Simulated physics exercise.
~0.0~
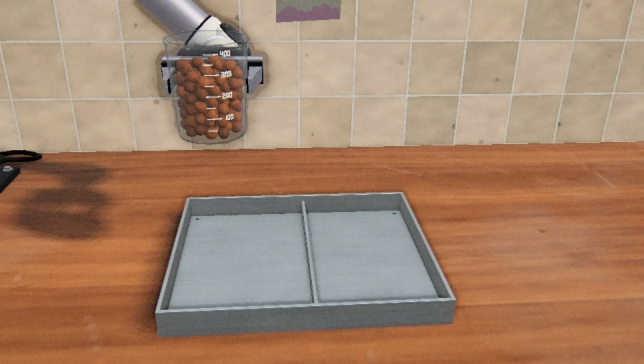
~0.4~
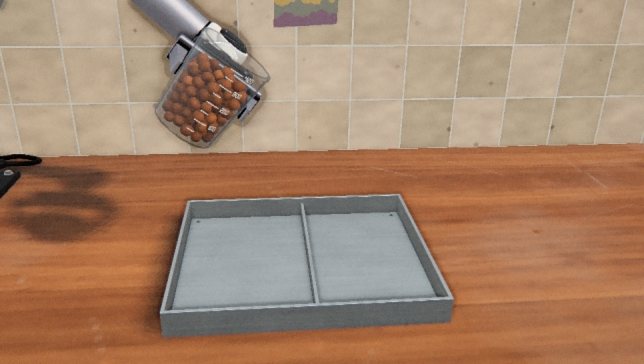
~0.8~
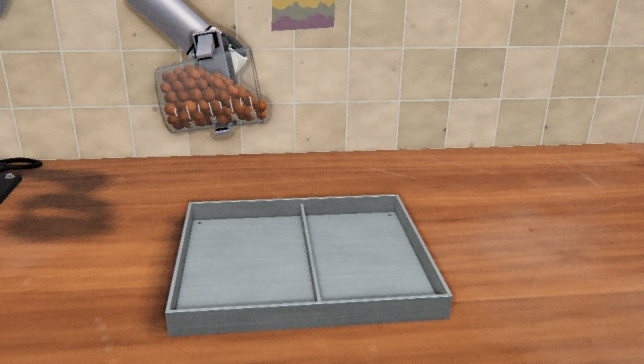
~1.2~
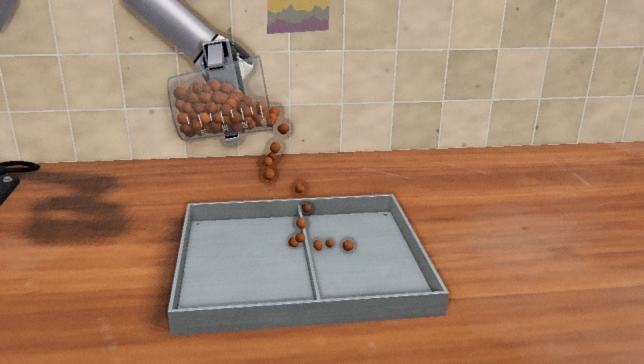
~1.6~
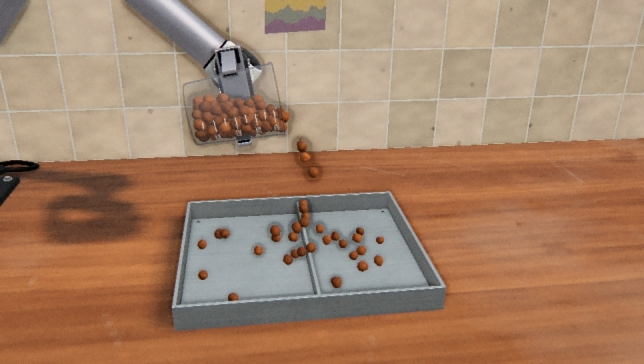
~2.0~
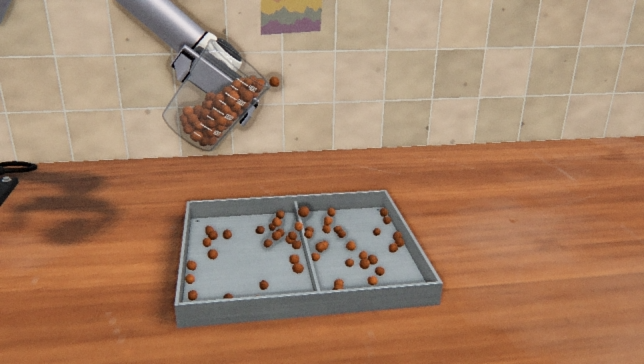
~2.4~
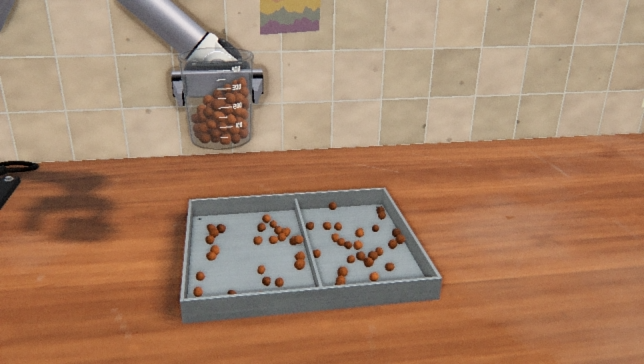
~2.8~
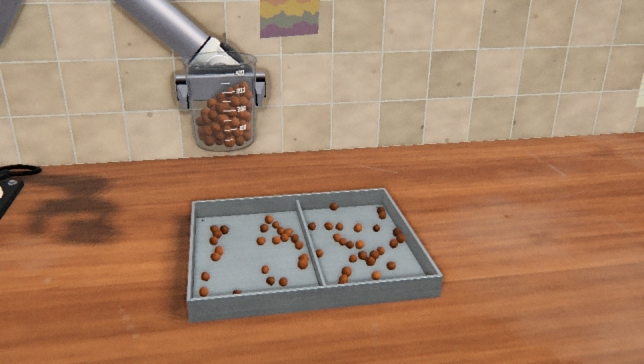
A grey robot arm holds a clear beaker of brown hazelnuts above a wooden counter, in front of a beige tiled wall, seen from slightly above. Below it, a shallow grey tray split by a cross wall sits on the counter. The arm tips the beaker over to the right until it lies on its side, and nuts spill in a stream onto the divider, scattering into both compartments. The arm then turns the beaker back upright and holds still. Many nuts remain inside it, while the rest lie scattered across both halves of the tray.
